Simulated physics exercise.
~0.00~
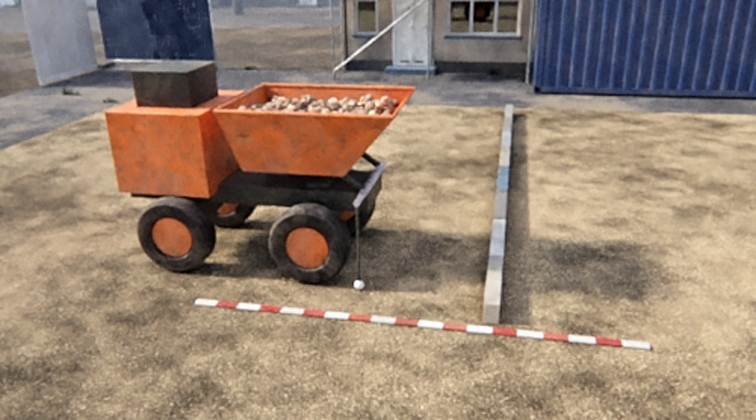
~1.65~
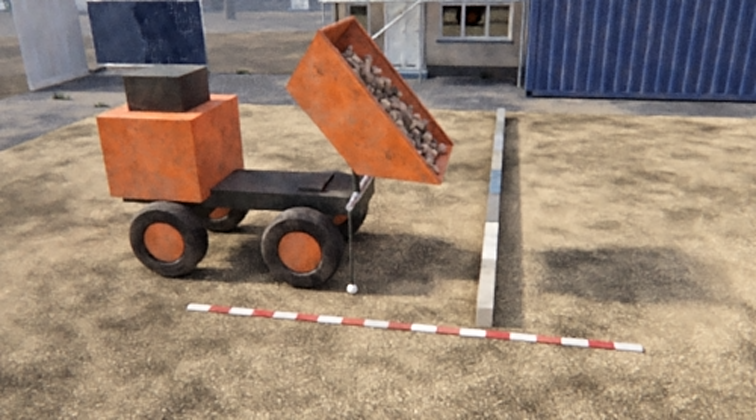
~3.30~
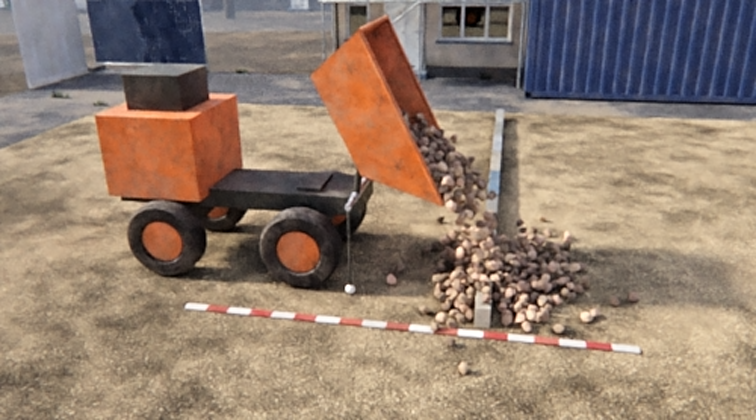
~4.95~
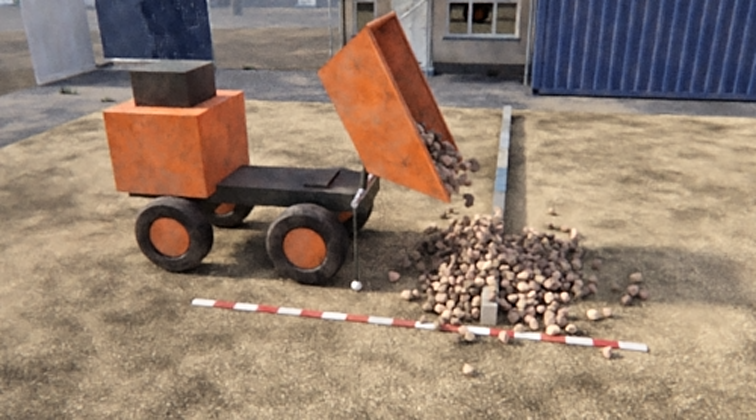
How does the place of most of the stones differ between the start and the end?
At the start the stones all lie in the skip of the dumper. By the end most of them are lower and further right, in a heap on the ground around the near part of the kerb, while some remain in the raised skip.
